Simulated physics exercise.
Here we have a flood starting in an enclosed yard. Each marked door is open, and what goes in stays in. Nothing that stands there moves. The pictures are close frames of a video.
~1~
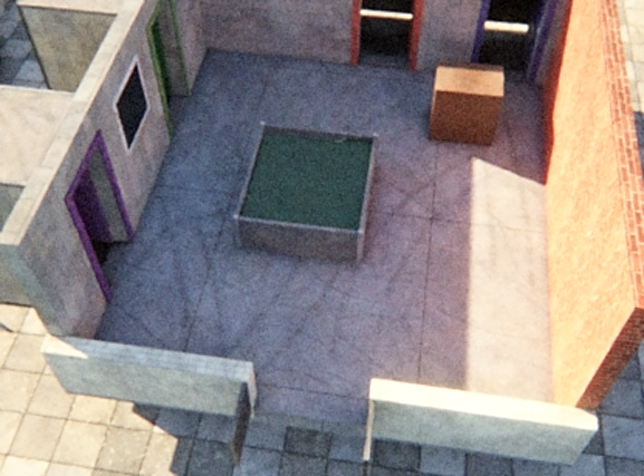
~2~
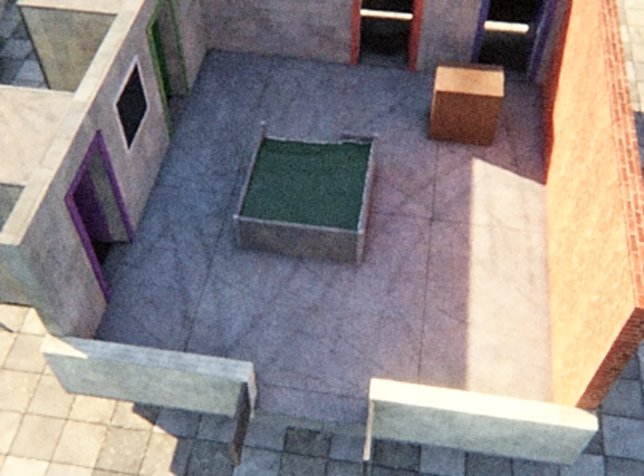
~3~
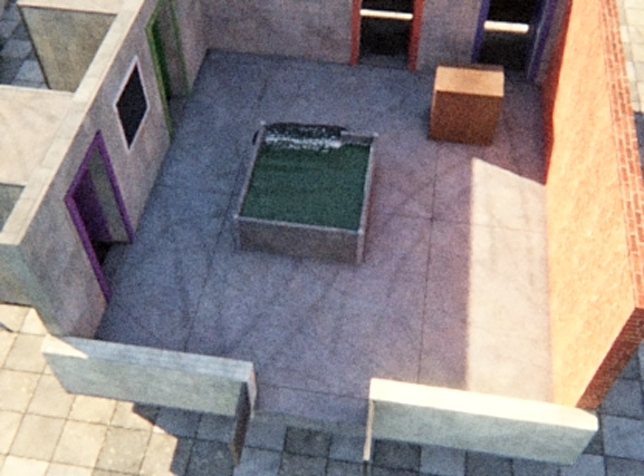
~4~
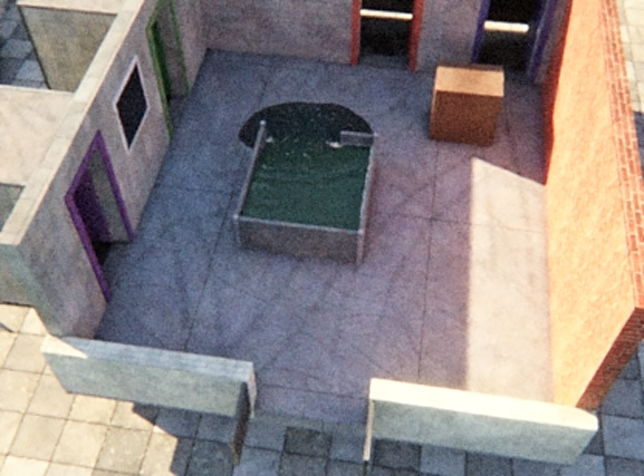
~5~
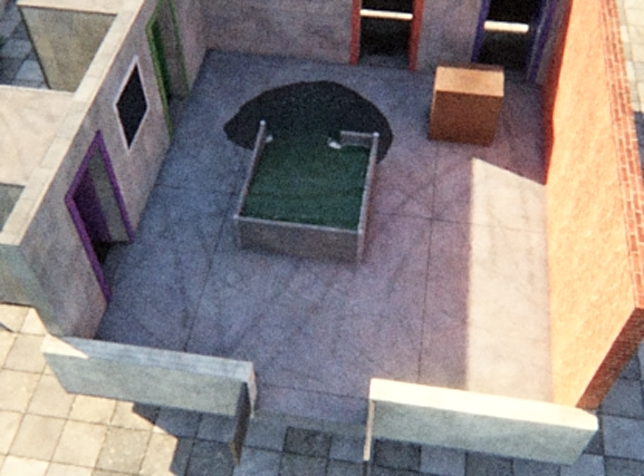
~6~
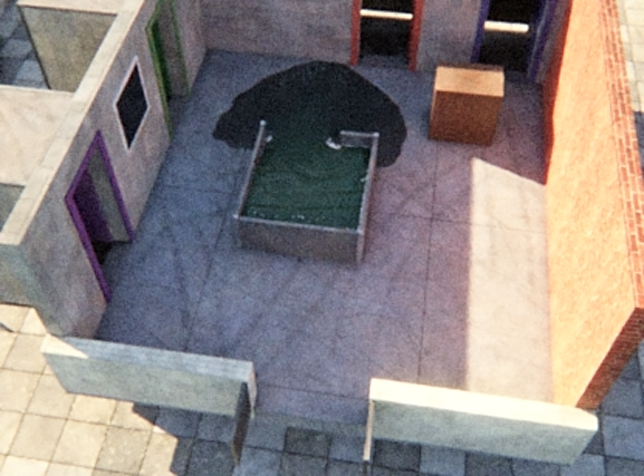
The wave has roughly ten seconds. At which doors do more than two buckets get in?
The blue door takes more than that; the red door takes more than that; the green door stays under that; the purple door stays under that.
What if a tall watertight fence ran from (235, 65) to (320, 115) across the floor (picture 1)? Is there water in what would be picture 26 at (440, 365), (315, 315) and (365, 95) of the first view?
One after the other: No water, dry, under water.
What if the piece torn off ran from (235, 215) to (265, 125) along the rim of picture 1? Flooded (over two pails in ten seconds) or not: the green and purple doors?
One by one: The green one floods, the purple one goes over.
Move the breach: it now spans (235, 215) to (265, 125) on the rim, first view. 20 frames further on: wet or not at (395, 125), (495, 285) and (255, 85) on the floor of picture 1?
In turn: Not flooded, no water, under water.
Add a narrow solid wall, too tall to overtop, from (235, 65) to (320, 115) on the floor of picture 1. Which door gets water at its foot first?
That is the red door.
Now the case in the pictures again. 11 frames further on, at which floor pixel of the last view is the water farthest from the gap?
Roughly at (514, 85).
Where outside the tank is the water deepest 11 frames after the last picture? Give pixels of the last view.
Close to (227, 54).
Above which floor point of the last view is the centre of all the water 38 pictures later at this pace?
Close to (323, 154).
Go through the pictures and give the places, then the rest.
The first frame shows still water in the open tank at (309, 179).
In the second frame, the front is at a hidden place, out from the gap on the open tank's far side.
In the third frame, water pours out on the open tank's far side and has run to a hidden place.
In the fourth frame, the front is at (345, 112), out from the gap on the open tank's far side.
In the fifth frame, the front is at (336, 86), out from the gap on the open tank's far side.
In the sixth frame, water pours out on the open tank's far side and has run to (330, 65).
A moment on, water covers 20 % of the floor; the blue door not reached, the red door under two buckets in, the green door not reached, the purple door not reached.
Next, water covers 25 % of the floor; the blue door wet at the sill, nothing in, the red door over two buckets in, the green door wet at the sill, nothing in, the purple door not reached.
Then, water covers 35 % of the floor; the blue door wet at the sill, nothing in, the red door far over two buckets in, the green door under two buckets in, the purple door not reached.
Later, water covers 70 % of the floor; the blue door over two buckets in, the red door far over two buckets in, the green door under two buckets in, the purple door wet at the sill, nothing in.
In the end, water covers 95 % of the floor; the blue door far over two buckets in, the red door far over two buckets in, the green door under two buckets in, the purple door wet at the sill, nothing in.
